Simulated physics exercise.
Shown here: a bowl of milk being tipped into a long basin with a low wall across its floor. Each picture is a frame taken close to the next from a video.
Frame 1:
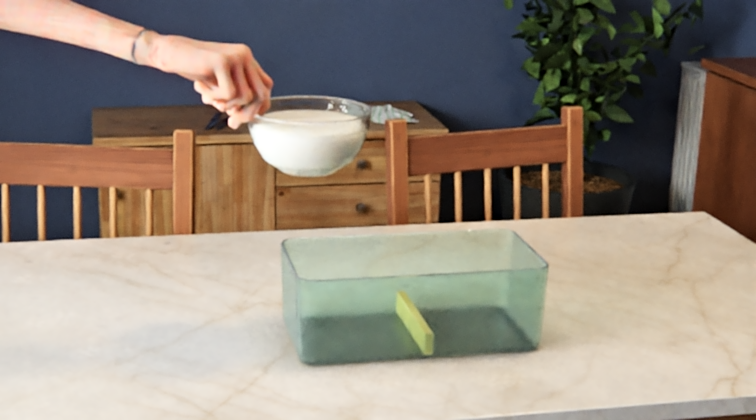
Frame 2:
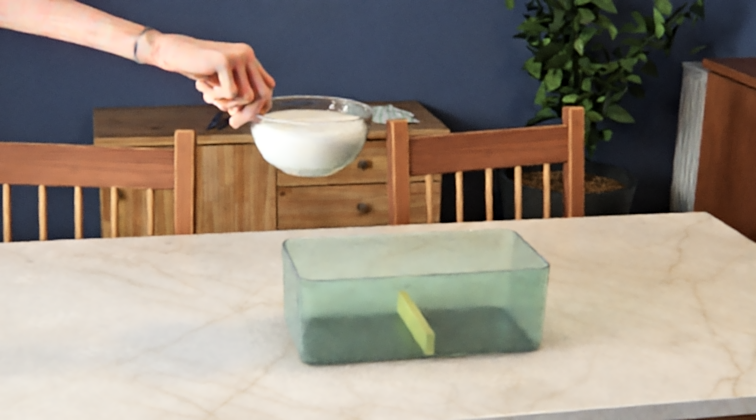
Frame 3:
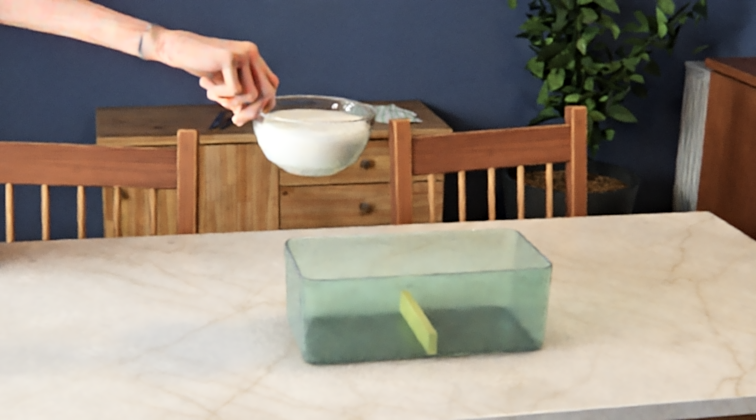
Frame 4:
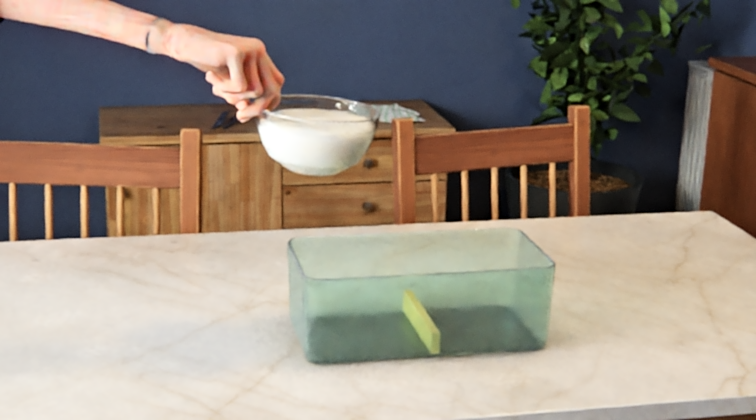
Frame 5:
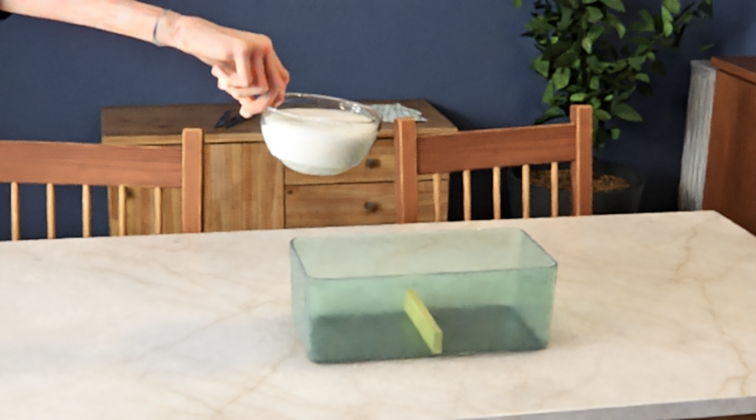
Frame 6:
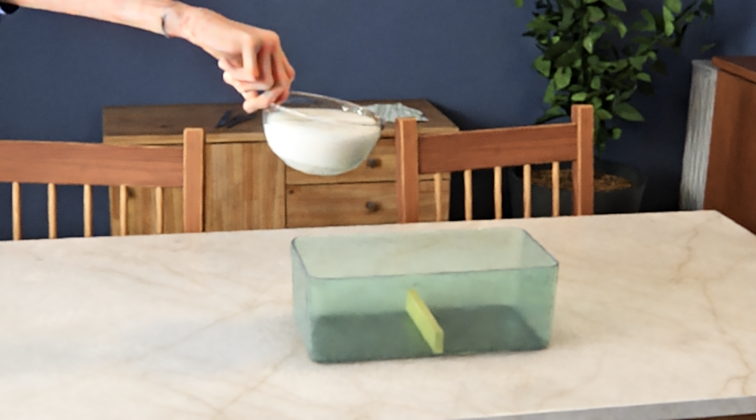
The clip shows a hand holding a clear bowl of milk above a long green basin with a low yellow-green wall across its floor, on a marble table. The hand shifts slightly right, gradually tilting the bowl rightward.
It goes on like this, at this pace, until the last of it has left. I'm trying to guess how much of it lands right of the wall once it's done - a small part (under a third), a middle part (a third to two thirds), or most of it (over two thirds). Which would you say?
I'd say a middle part, a third to two thirds.
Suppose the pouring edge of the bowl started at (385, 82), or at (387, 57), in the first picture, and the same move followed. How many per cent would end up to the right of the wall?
Close to 65 % for the first start and close to 70 % for the second.
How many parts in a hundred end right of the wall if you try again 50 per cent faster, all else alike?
Roughly 40 in a hundred.
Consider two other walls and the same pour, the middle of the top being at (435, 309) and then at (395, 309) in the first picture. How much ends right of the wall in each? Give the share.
Estimated: 20 % first, 75 % second.
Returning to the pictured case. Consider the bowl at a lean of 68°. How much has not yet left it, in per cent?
I'd put it near 50 %.
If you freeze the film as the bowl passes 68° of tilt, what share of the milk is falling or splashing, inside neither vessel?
Share out of both vessels: Approx. 40 %.
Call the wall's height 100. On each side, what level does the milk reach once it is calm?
The left side sits at 40 per cent and the right side at 50.
A moment on, the tilt is 68° and 50 per cent is still to pour, 3 is left of the wall and 5 right of it.
Next, the tilt is 97° and 4 per cent is still to pour, 32 is left of the wall and 52 right of it.
Then the tilt is 99° and 0 per cent is still to pour, 45 is left of the wall and 54 right of it.
Later the tilt is 99° and 0 per cent is still to pour, 45 is left of the wall and 54 right of it.
In the end 45 per cent lies left of the wall, 54 right of it and 1 outside.
